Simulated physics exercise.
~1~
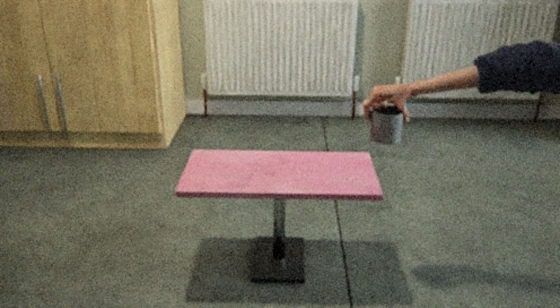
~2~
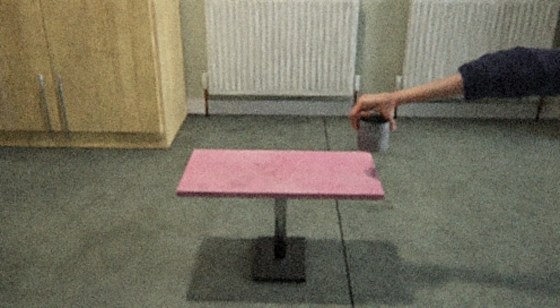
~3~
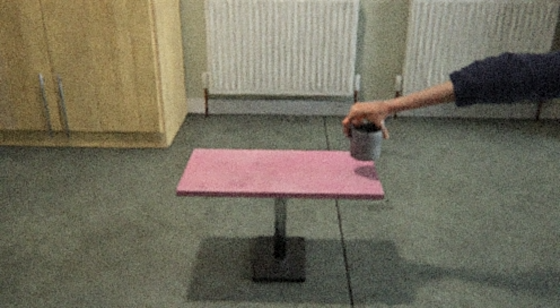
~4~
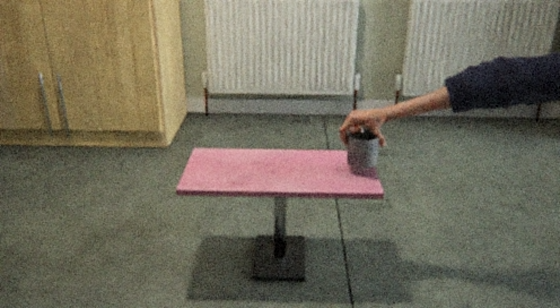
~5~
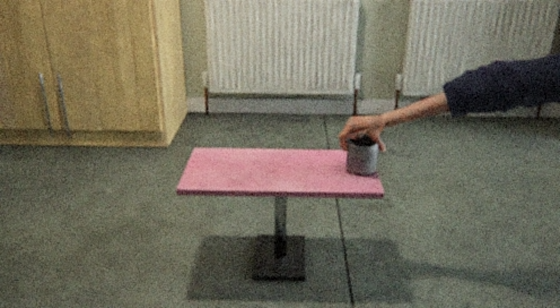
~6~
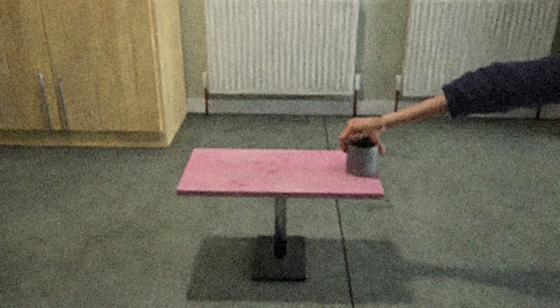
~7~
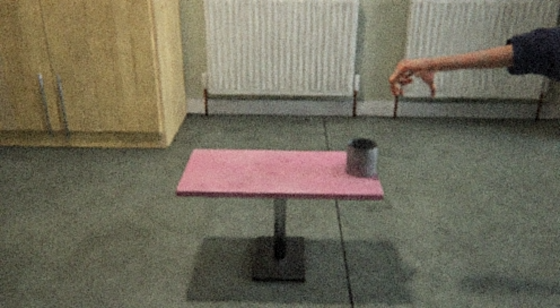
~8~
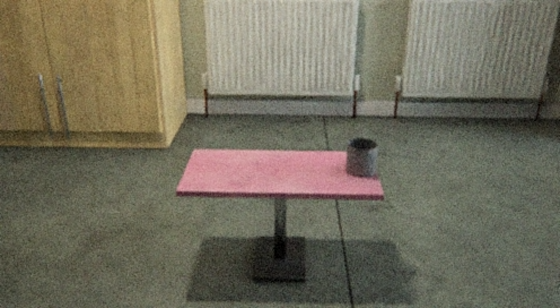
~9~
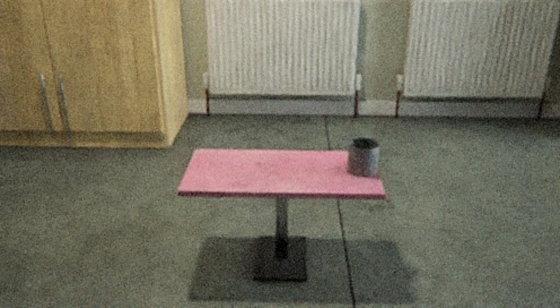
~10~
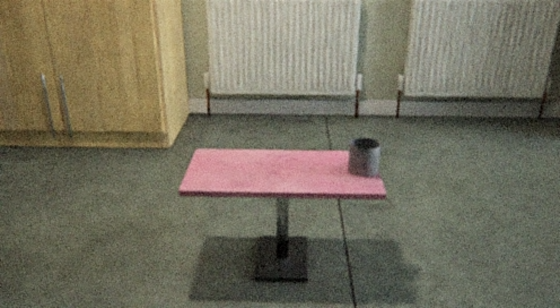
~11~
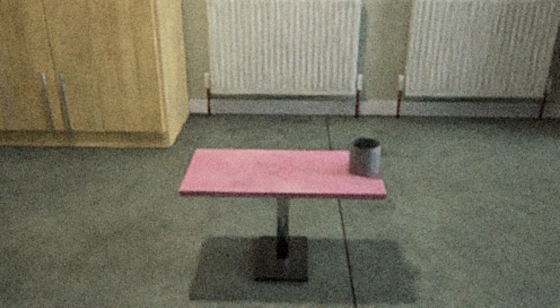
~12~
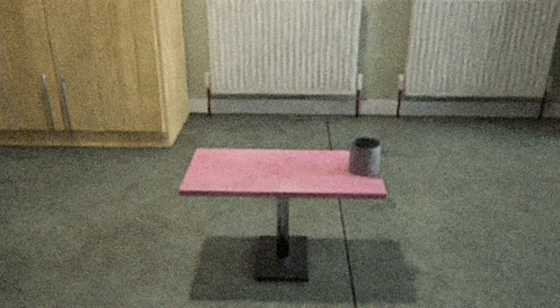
A hand lowers a grey beaker onto a pink stand's right end, where it stays.
